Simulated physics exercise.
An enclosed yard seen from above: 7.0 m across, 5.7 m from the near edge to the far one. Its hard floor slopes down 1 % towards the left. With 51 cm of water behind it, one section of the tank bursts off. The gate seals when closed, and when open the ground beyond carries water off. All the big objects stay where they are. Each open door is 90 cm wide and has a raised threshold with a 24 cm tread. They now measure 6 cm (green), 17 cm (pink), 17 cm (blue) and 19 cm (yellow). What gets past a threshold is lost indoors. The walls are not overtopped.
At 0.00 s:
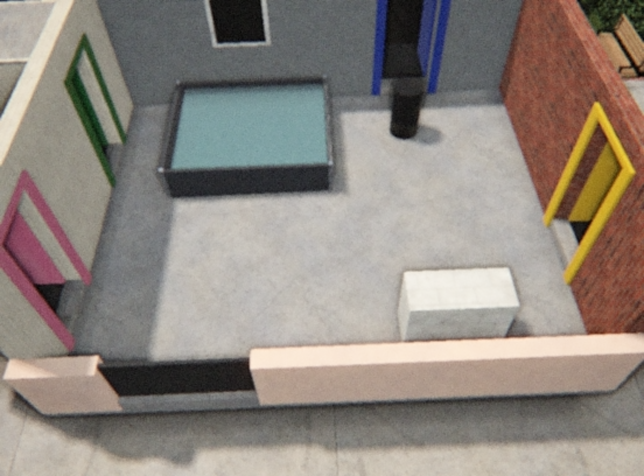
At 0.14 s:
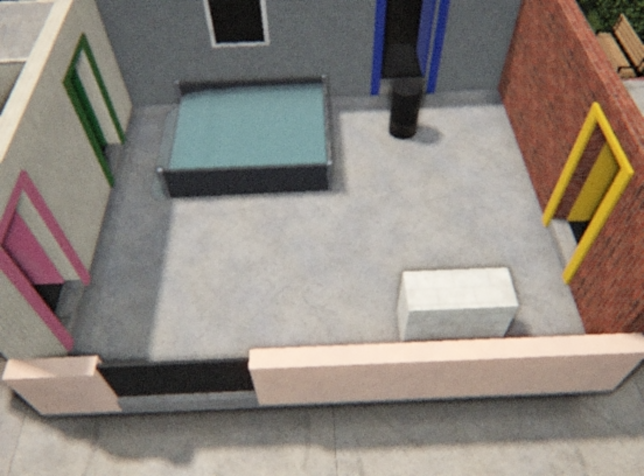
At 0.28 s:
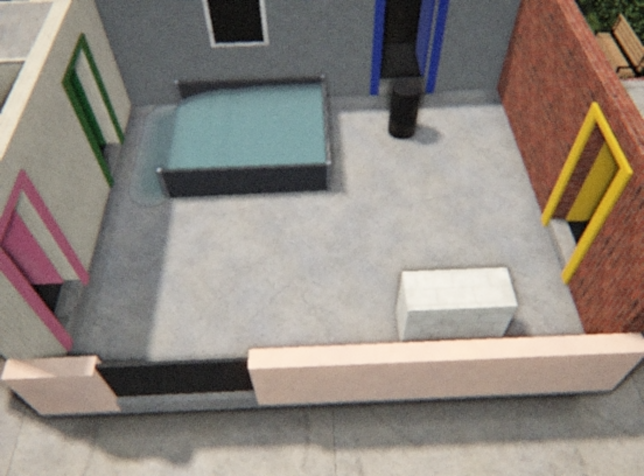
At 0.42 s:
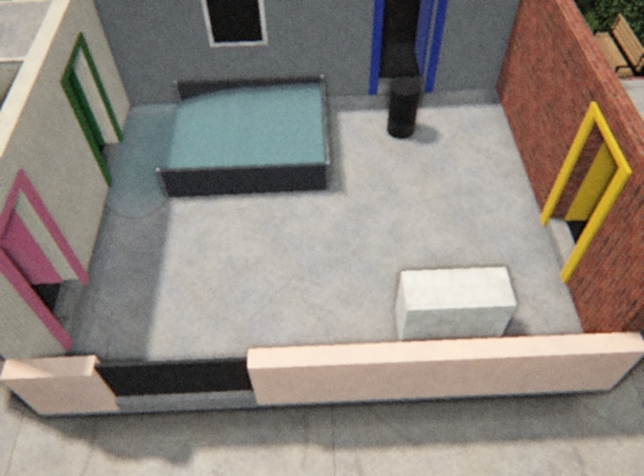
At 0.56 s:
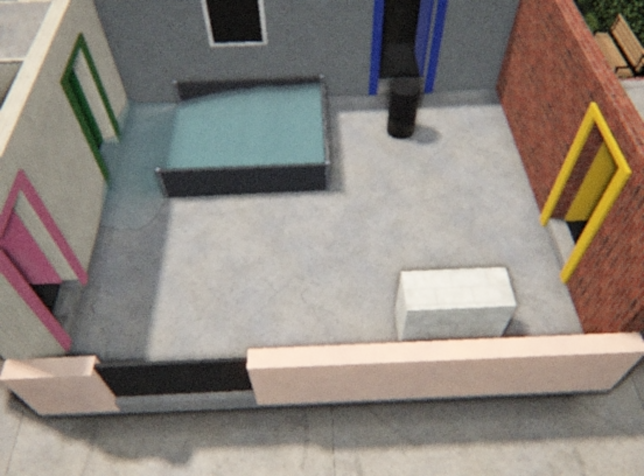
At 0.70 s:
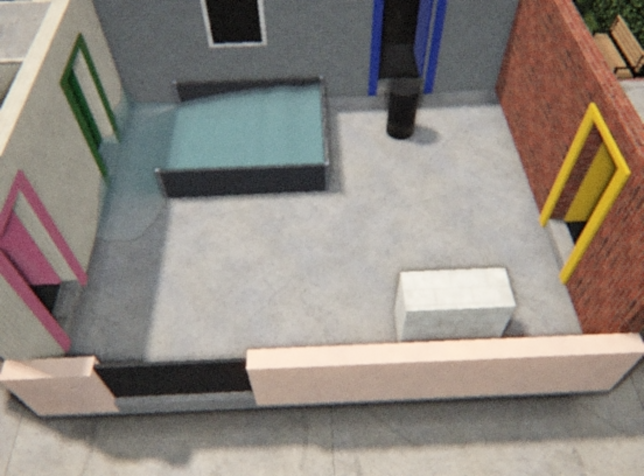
Water spilling from the open left side of a dark rectangular tank, spreading across the grey floor to the left-hand wall.
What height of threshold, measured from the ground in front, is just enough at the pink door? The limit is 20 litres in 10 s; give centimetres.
About 7 cm.
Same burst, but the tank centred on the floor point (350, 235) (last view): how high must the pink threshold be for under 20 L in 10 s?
Then roughly 24 cm.
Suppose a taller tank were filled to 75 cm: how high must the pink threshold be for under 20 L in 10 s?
Some 10.0 cm.
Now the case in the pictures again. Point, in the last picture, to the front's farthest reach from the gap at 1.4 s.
At about (78, 305).
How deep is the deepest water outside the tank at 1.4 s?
Up to some 42 cm.
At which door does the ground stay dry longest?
The yellow one.
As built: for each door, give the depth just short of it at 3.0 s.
Depths in cm: Green 29, pink 7, blue 3, yellow 0.
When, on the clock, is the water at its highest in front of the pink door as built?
Near 9.0 s.
After 1.4 s water covers 10 % of the floor, deepest (42 cm) near (124, 129); 1 cm at the pink door, 0 litres in over its 17 cm threshold.
After 3.0 s water covers 30 % of the floor, deepest (32 cm) near (129, 109); 7 cm at the pink door, 0 litres in over its 17 cm threshold.
After 10.0 s water covers 95 % of the floor, deepest (12 cm) near (113, 170); 9 cm at the pink door, 0 litres in over its 17 cm threshold.
At the pink door as built, the water arrived by 1.4 s and peaked near 10 cm at 9.0 s.
Run again over the same 10 s with other heights there, 35 litres in over 5.5 cm, 16 litres over 7.5 cm. The limit of 20 litres is kept from about 7 cm up.
